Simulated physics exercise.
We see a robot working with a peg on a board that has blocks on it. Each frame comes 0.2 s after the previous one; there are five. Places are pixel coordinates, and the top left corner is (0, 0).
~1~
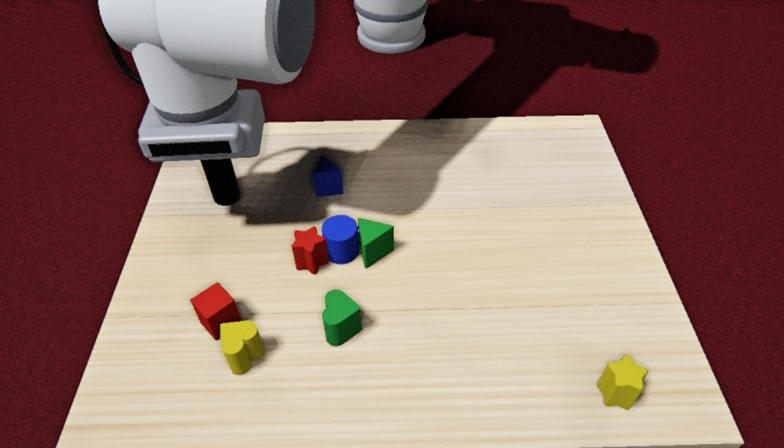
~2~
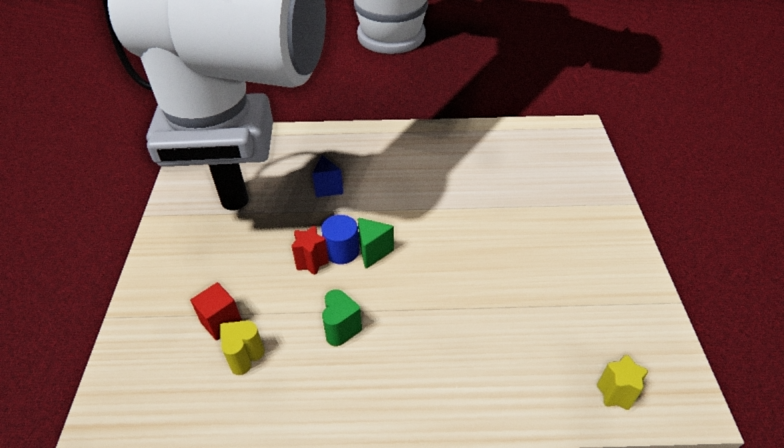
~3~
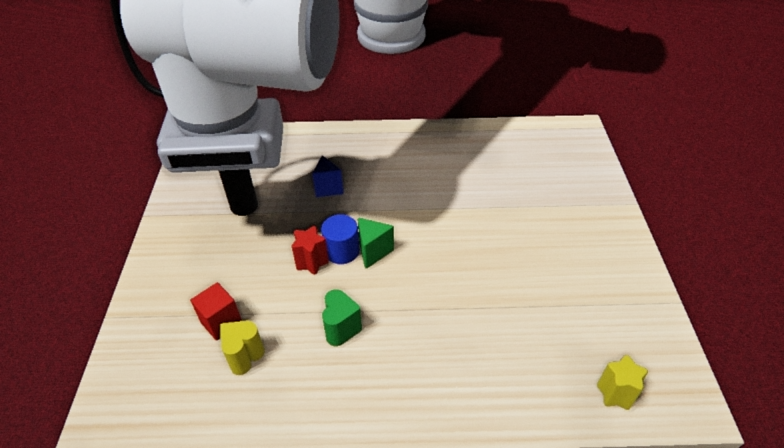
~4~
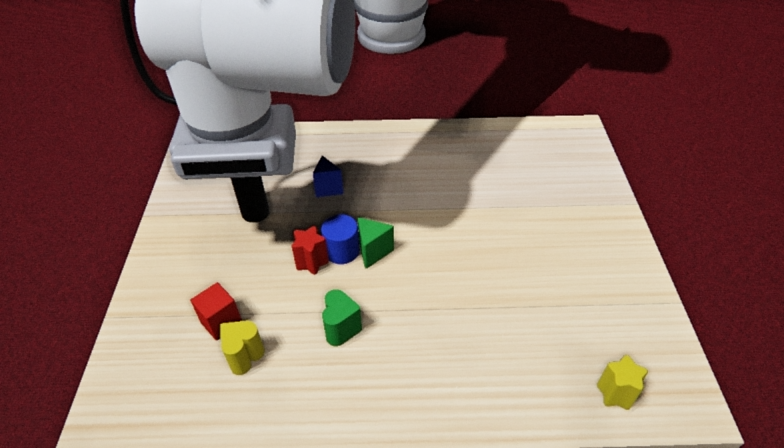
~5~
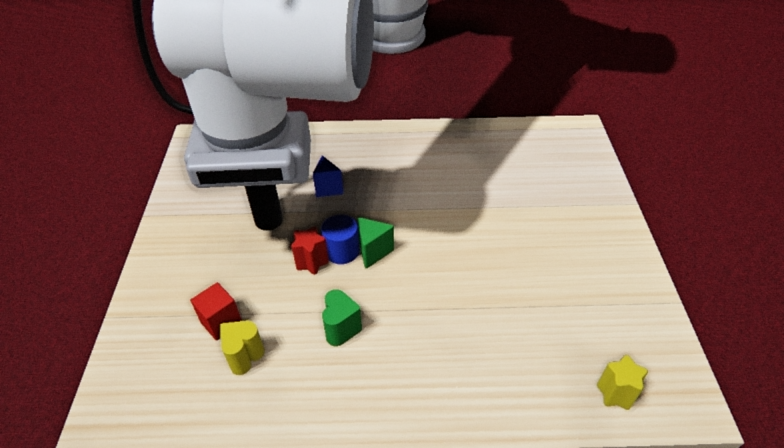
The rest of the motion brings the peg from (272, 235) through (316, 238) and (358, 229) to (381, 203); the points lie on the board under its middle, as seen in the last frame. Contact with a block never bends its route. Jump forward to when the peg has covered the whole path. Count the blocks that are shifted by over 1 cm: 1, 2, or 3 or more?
The answer is two blocks.
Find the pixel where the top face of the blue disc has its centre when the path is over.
Put as a pixel place, it's (361, 231).
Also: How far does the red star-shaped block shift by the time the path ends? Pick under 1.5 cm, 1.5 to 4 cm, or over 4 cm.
The shift is below 1.5 cm.
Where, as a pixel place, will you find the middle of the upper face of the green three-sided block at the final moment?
When the path ends, it will be at (392, 231).
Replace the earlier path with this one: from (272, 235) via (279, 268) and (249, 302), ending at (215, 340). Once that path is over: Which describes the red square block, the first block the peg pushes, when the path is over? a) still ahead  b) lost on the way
That would be a.
The first path, step by step. One third of the way, peg at (314, 224); nothing pushed yet.
Two thirds of the way, peg at (358, 214); blue disc at (361, 231); green three-sided block at (392, 231).
At the end, peg at (381, 189); red star-shaped block still; blue disc at (361, 231); green three-sided block at (392, 231).
